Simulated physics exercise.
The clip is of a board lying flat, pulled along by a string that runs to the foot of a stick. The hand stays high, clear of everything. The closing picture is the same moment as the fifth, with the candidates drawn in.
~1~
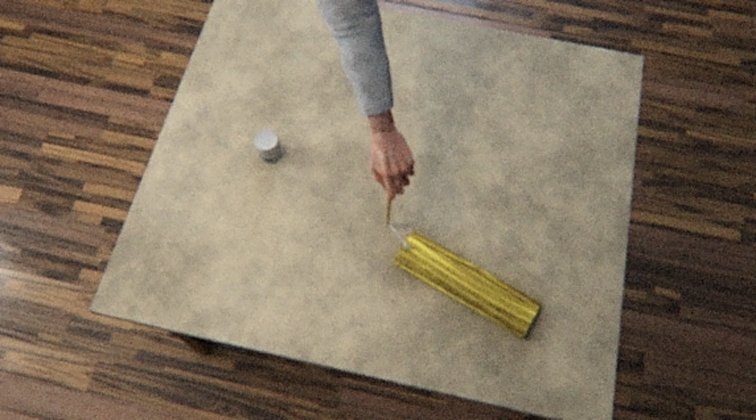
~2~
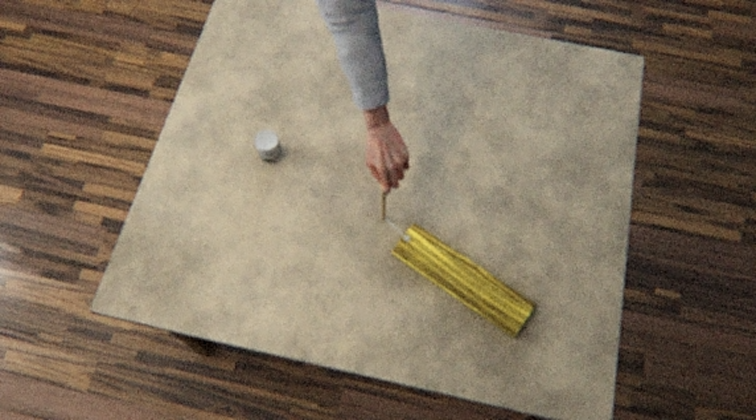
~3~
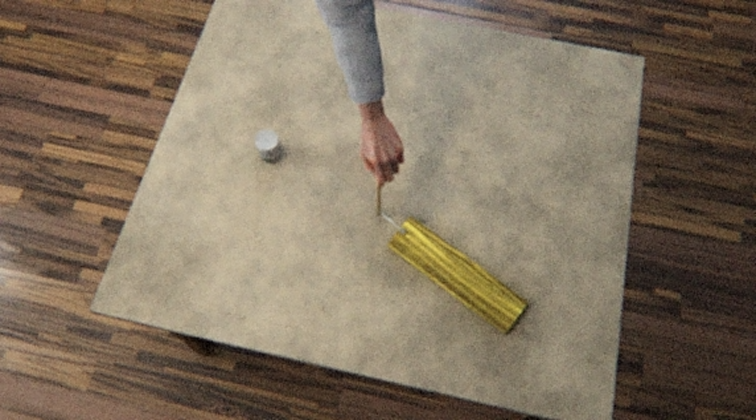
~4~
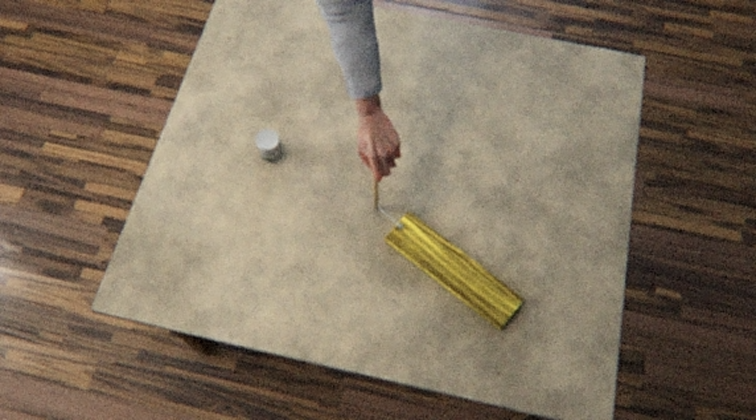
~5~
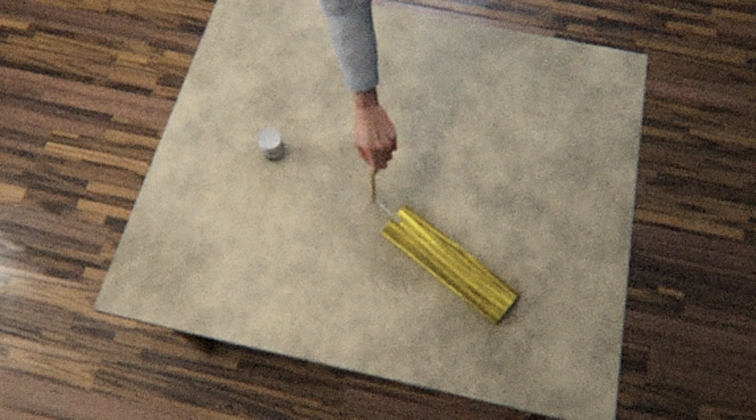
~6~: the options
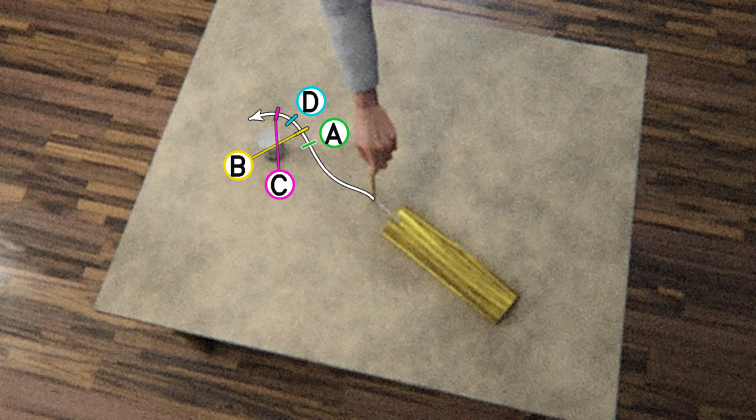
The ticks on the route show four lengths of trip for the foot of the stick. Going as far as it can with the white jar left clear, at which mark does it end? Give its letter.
The farthest safe stop is C.
On the marked copy, A at (309, 144); B at (301, 131); C at (277, 114); D at (291, 120); the route from (373, 199) via (311, 149) to (250, 119).
With C. Early on, foot of the stick (331, 176), middle of the board (408, 232).
Further on, foot of the stick (306, 139), middle of the board (372, 201).
At the end, foot of the stick (277, 115), middle of the board (343, 172); nothing has been touched.
As for the rest, A is safe but short; B is safe but short; D is safe but short.
